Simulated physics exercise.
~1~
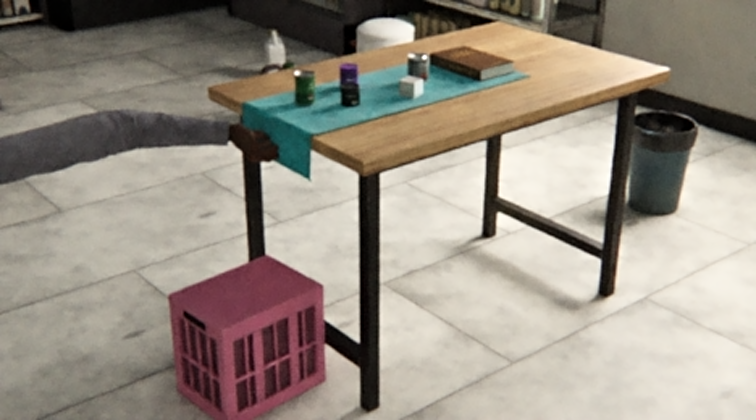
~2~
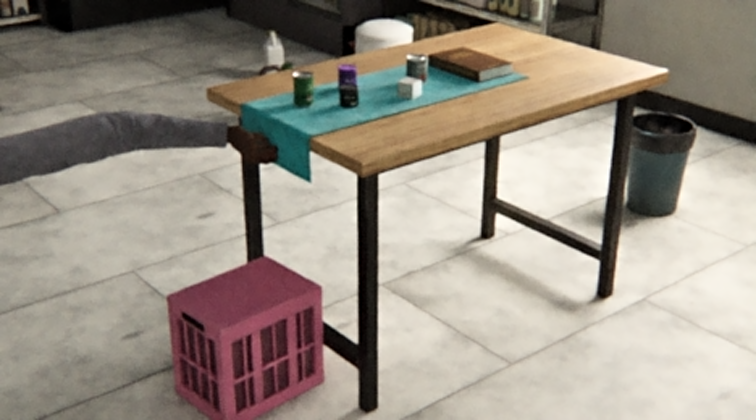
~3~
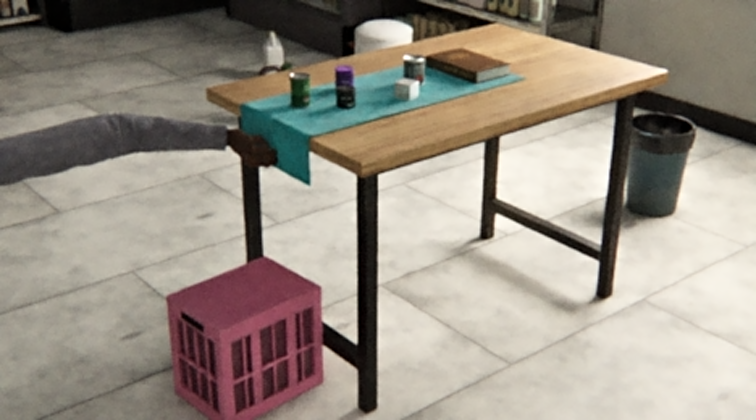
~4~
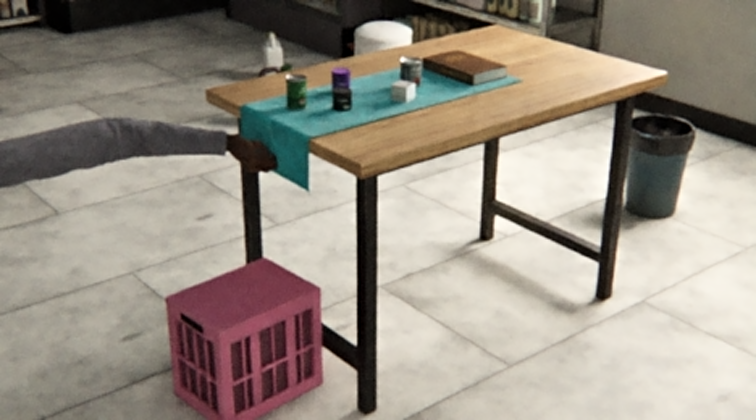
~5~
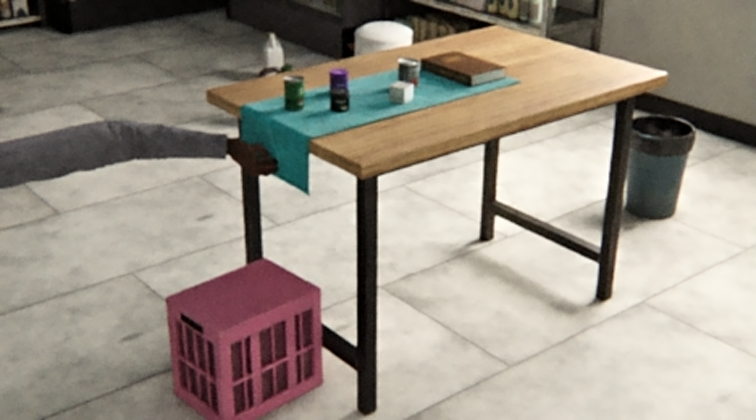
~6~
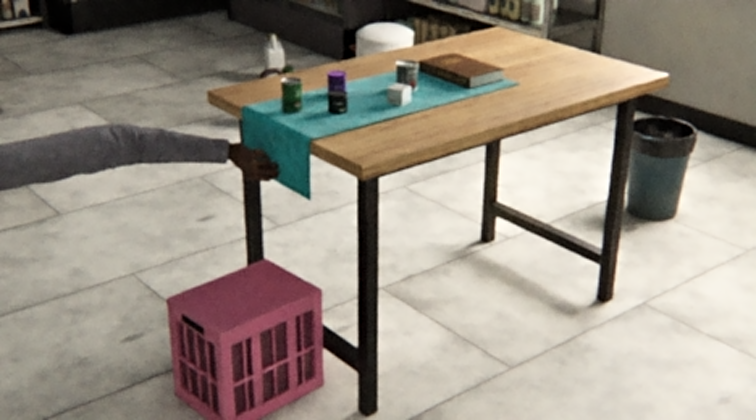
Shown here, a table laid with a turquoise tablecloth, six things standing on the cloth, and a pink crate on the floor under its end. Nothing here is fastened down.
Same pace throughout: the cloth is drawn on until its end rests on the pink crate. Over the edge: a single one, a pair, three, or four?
Three.
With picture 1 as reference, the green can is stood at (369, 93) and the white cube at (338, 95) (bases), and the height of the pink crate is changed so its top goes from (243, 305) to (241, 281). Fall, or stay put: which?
Green can: Still up. White cube: Off.
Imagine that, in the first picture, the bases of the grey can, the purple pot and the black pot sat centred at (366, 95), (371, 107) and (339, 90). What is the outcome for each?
Note: Grey can lost; purple pot lost; black pot lost.
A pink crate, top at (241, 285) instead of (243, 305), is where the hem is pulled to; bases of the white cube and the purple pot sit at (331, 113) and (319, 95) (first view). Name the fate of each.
The white cube goes over; the purple pot drops off.
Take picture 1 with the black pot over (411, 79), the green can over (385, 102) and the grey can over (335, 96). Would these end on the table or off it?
I'd say the black pot hangs on, the green can takes a fall, and the grey can takes a fall.
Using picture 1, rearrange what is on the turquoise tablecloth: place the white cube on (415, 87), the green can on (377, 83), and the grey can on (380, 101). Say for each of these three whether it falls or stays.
Looking at each one, the white cube remains in position, the green can remains in position and the grey can drops away.
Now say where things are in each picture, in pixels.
The first picture shows hem (311, 182); green can (305, 73); black pot (350, 86); purple pot (349, 66); white cube (411, 79); grey can (418, 56); top of the crate (243, 305).
The second picture shows hem (311, 183); green can (303, 74).
The third picture shows hem (311, 186); black pot (346, 88).
The fourth picture shows hem (309, 192); purple pot (341, 70); top of the crate (240, 307).
The fifth picture shows hem (309, 196); white cube (401, 85).
The sixth picture shows hem (310, 201); green can (291, 80); black pot (338, 93); purple pot (337, 73); white cube (399, 87); grey can (407, 63).
Soon after, hem near (276, 244); green can gone.
After that, hem on the crate; green can, black pot and purple pot gone.
In the end, hem on the crate; green can, black pot and purple pot gone. The table loses three.
